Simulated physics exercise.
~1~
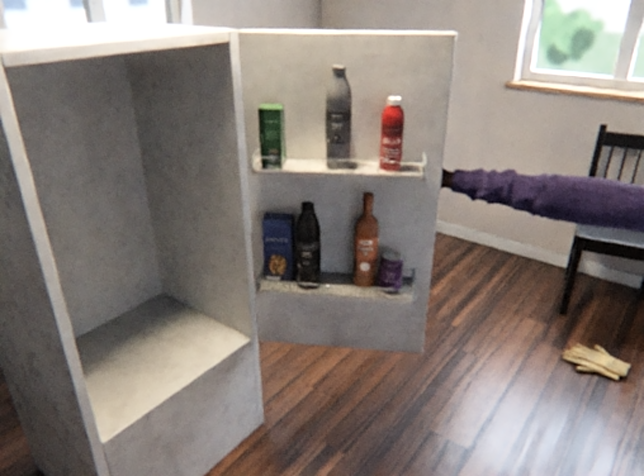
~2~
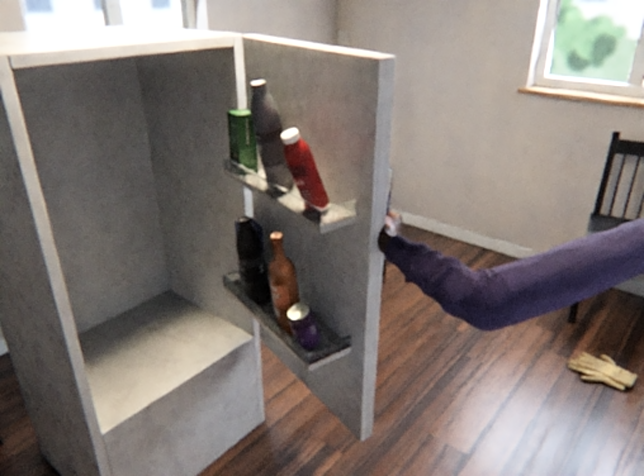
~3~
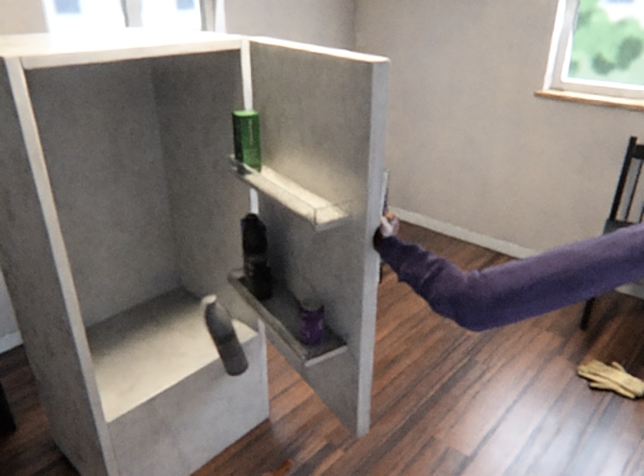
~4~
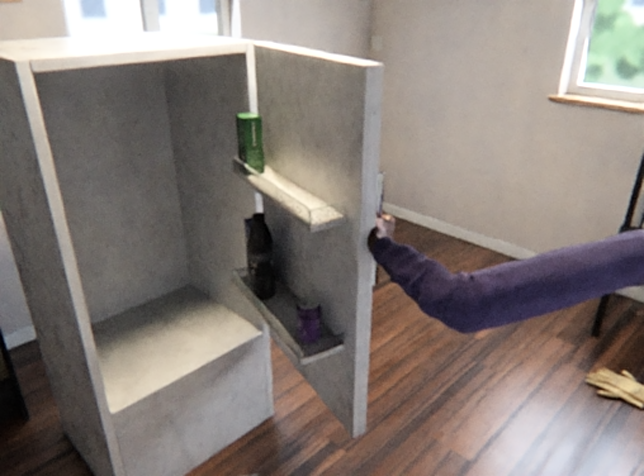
A door swings toward shut on a pale, empty cooler in a wood-floored room, seen from the front and slightly above, pushed by a purple-sleeved arm at the right. Its upper rack holds a green carton, a grey bottle and a red bottle; the lower holds a blue carton, a black bottle, an orange bottle and a purple can. The door stops partly open, and the red and grey bottles lean. The red, grey and orange bottles leave the racks, the grey one seen dropping in front. The green carton, black bottle and purple can remain, the hand still against the door.
